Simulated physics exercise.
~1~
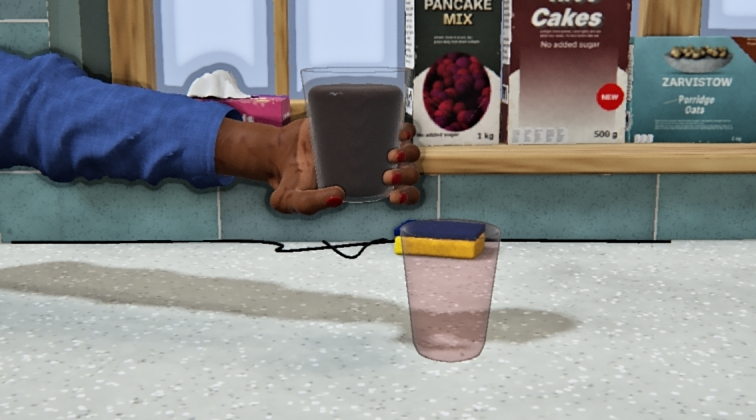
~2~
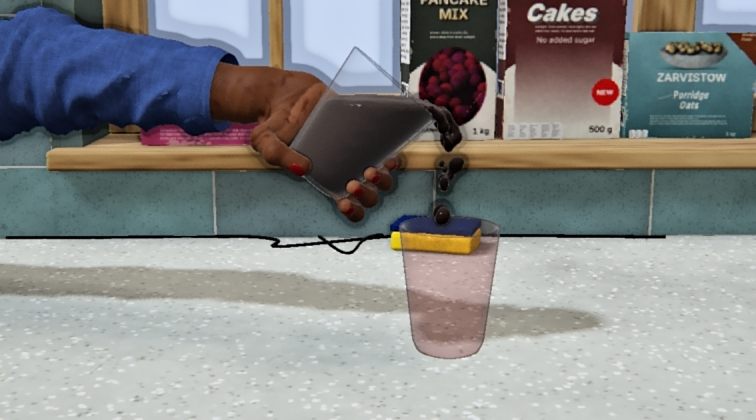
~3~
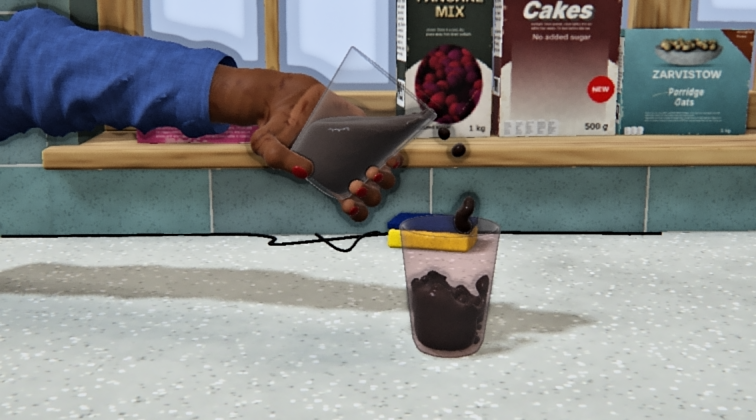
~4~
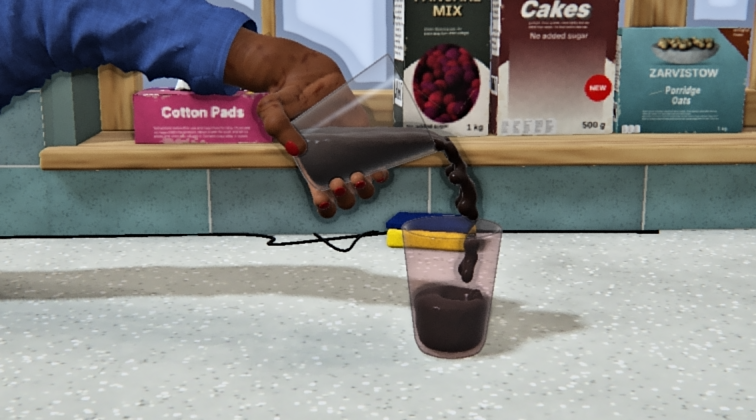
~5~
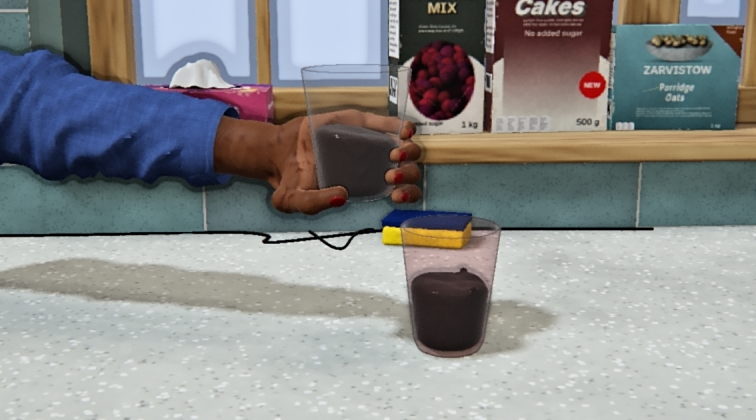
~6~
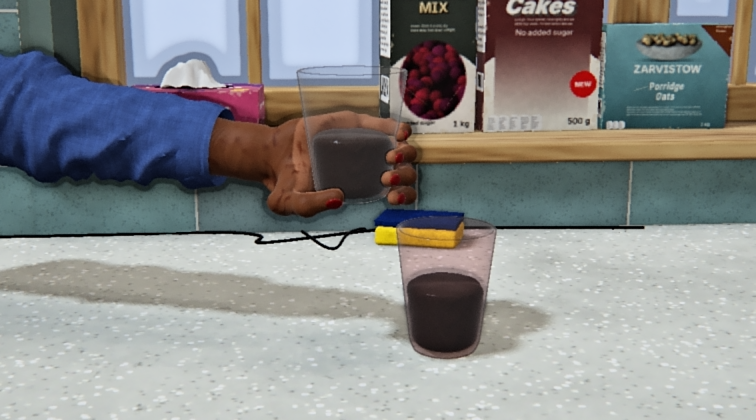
A hand in a blue sleeve tips a clear tumbler of dark coffee over an empty pinkish glass on a speckled worktop, eases it back partway, tilts it further, then levels it, leaving the glass roughly half full and some coffee still in the tumbler.
